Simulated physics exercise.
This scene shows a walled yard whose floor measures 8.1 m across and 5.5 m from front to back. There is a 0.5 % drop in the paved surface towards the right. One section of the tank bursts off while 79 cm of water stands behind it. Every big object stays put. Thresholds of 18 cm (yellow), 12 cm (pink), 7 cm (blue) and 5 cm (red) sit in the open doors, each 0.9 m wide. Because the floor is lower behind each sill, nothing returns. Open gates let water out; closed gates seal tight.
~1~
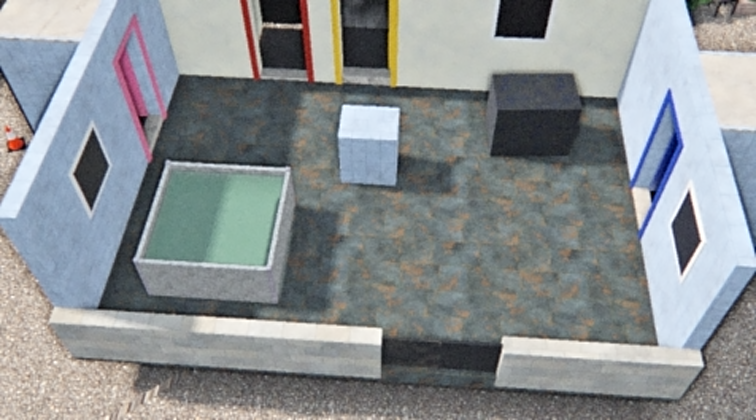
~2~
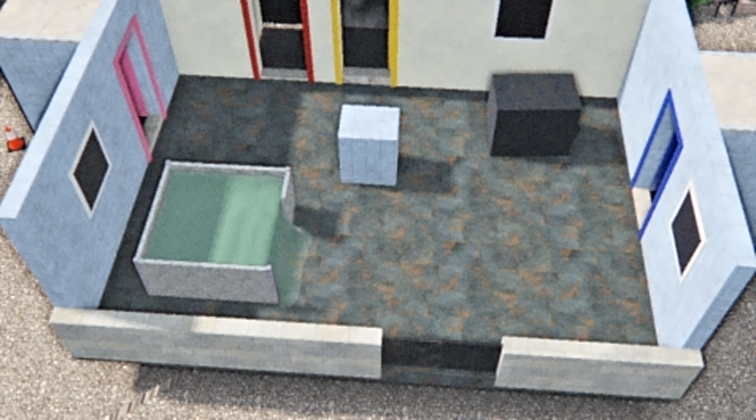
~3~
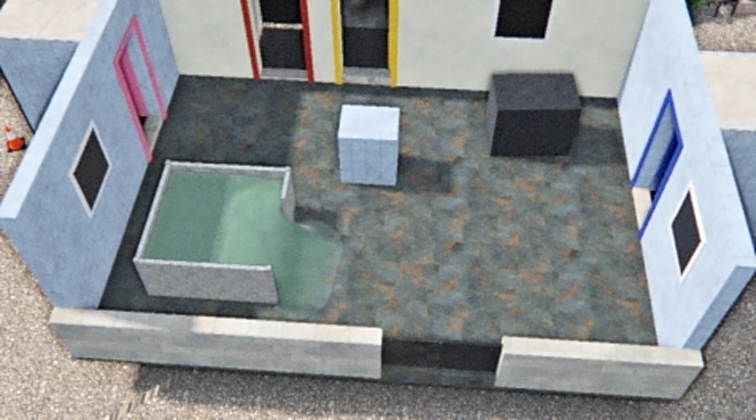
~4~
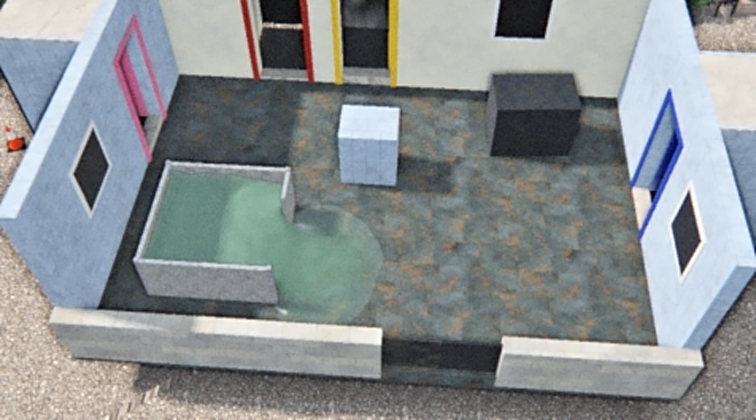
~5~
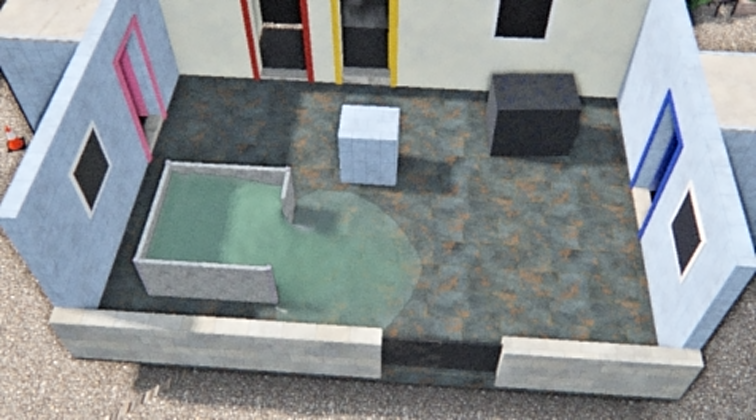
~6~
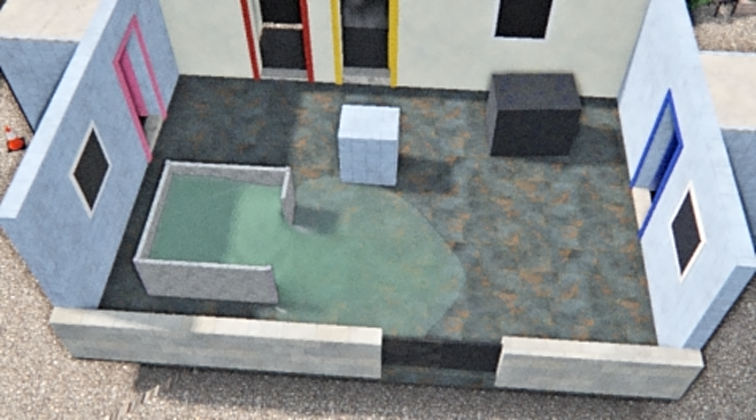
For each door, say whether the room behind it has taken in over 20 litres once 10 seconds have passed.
The yellow door: Not over, the pink door: Not over, the blue door: Over, the red door: Not over.
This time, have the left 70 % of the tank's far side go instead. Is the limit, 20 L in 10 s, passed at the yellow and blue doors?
Compared with the limit, yellow is lower and blue is lower.
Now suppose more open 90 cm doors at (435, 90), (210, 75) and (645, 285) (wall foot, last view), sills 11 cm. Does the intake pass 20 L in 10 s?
Door 1: Lower; door 2: Lower; door 3: Higher.
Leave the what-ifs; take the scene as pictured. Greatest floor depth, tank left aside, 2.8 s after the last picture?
Max depth: About 29 centimetres.
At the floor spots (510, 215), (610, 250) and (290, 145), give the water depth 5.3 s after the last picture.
Spot one 9 cm, spot two 12 cm, spot three 0 cm.
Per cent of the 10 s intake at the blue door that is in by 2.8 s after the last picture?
Fraction in by then: Around 50 per cent.
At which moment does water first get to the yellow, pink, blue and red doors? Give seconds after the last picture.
Yellow = 5.0 s, pink = 8.0 s, blue = 1.2 s, red = 6.5 s.
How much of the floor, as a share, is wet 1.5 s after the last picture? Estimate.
About 50 per cent.
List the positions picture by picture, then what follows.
The first picture shows the tank at (217, 216) is whole and still, 79 cm deep.
In the second picture, the front is at (301, 231), 0.7 m from the gap at (278, 253); 0.3 m2 of floor is under water; 79 cm left at the back of the tank.
In the third picture, the front is at (335, 236), 1.0 m from the gap at (279, 255); 1.1 m2 of floor is under water; 79 cm left at the back of the tank.
In the fourth picture, the front is at (376, 248), 1.5 m from the gap at (279, 257); 2.6 m2 of floor is under water; 72 cm left at the back of the tank.
In the fifth picture, water pours out at (279, 257) and has run 2.0 m, to (414, 260); typically 7 cm deep outside, 67 cm at the tank's back.
In the sixth picture, the front is at (457, 266), 2.7 m from the gap at (279, 257); 6.4 m2 of floor is under water; 67 cm left at the back of the tank.
Then, 0.7 s after the last picture water covers 40 % of the floor and is deepest (37 cm) near (288, 282); yellow door not reached, pink door not reached, blue door not reached, red door not reached.
Then, 1.5 s after the last picture water covers 50 % of the floor and is deepest (46 cm) near (652, 373); yellow door not reached, pink door not reached, blue door 16 cm at the sill, 4 L in, red door not reached.
Then, 2.8 s after the last picture water covers 55 % of the floor and is deepest (29 cm) near (650, 361); yellow door not reached, pink door not reached, blue door 18 cm at the sill, 69 L in, red door not reached.
Then, 5.3 s after the last picture water covers 65 % of the floor and is deepest (22 cm) near (611, 114); yellow door 2 cm at the sill, 0 L in, pink door not reached, blue door 10 cm at the sill, 101 L in, red door not reached.
Then, 9.3 s after the last picture water covers 95 % of the floor and is deepest (11 cm) near (606, 151); yellow door 5 cm at the sill, 0 L in, pink door 8 cm at the sill, 0 L in, blue door 11 cm at the sill, 139 L in, red door 5 cm at the sill, 0 L in.
